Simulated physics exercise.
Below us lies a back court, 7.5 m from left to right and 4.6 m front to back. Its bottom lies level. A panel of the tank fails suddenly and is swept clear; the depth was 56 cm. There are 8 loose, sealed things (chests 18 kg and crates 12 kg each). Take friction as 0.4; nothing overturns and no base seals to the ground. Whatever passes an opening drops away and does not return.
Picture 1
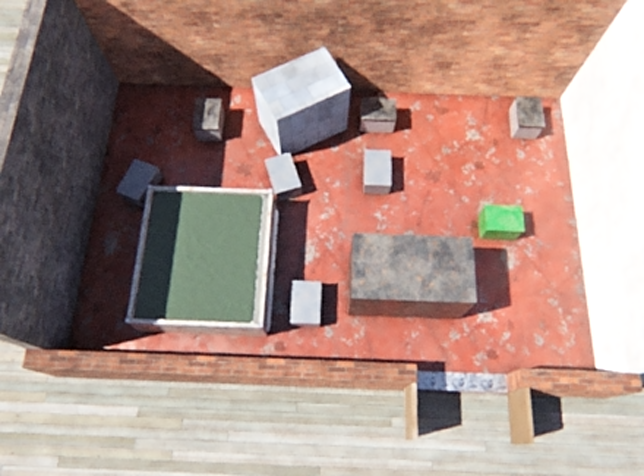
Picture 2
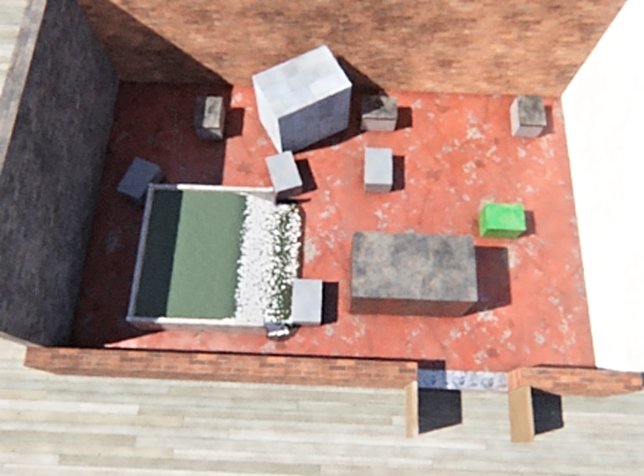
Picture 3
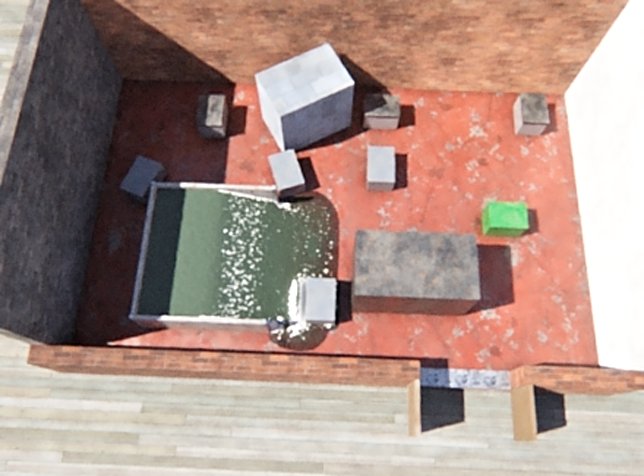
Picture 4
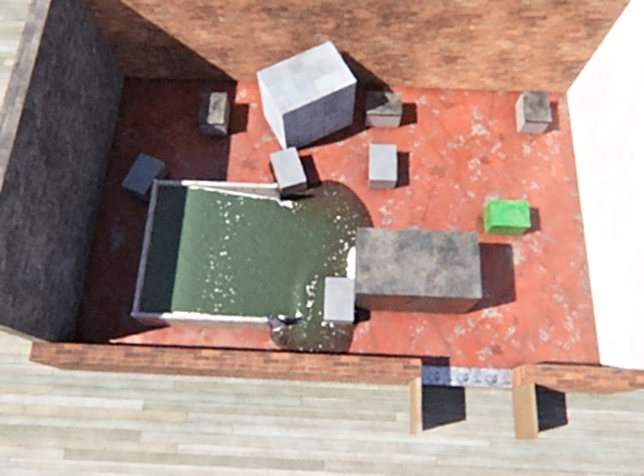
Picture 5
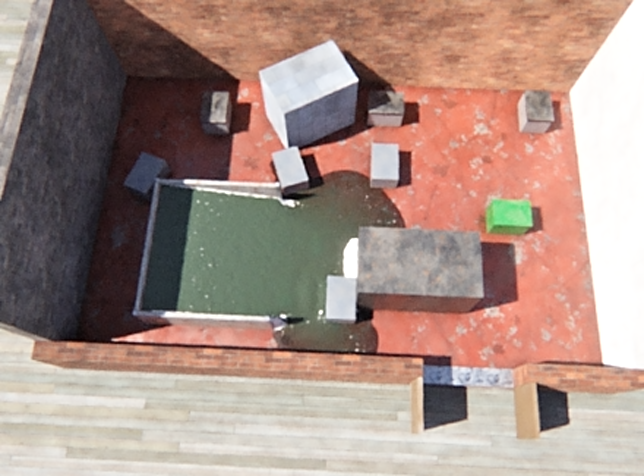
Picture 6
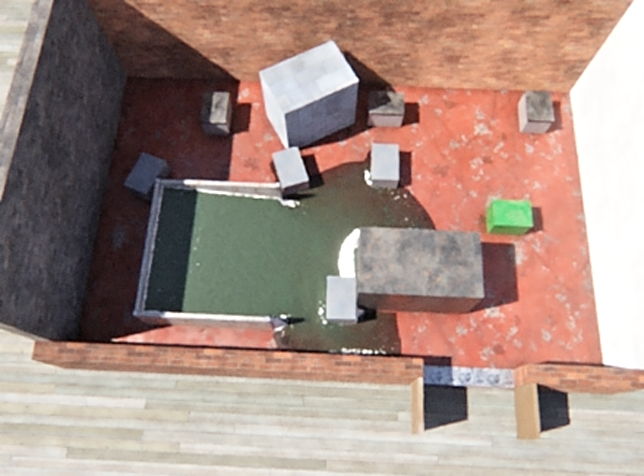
Walled court with red floor, dark green water pouring from a tank's right side, nudging a pale block and spreading around others.
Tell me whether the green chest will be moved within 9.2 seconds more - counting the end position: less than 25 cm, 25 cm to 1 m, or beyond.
Green chest ends far away.
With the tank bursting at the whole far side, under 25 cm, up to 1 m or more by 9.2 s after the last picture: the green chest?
In that case the green chest barely shifts.
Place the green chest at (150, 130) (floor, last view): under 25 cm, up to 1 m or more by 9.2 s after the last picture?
It holds its place.
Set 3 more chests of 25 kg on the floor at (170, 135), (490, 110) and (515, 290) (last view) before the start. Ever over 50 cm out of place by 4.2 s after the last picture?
In turn: Less, past it, less.
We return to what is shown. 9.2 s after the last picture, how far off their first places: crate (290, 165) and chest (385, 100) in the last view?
In turn: 80 cm, 50 cm.
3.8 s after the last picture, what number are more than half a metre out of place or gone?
By then 2.
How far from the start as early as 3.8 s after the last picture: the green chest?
Roughly 20 cm by then.
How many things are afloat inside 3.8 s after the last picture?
I count 4.
Then, 1.2 s after the last picture the green chest is near (519, 213), 0.1 m from its start, aground; 0 of 8 are out; 0 afloat.
Then, 3.8 s after the last picture the green chest is near (524, 204), 0.2 m from its start, afloat; 0 of 8 are out; 4 afloat.
Then, 6.2 s after the last picture the green chest is near (406, 209), 1.6 m from its start, afloat; 0 of 8 are out; 4 afloat.
Then, 9.2 s after the last picture the green chest is near (360, 202), 2.2 m from its start, aground; 1 of 8 are out; 1 afloat.
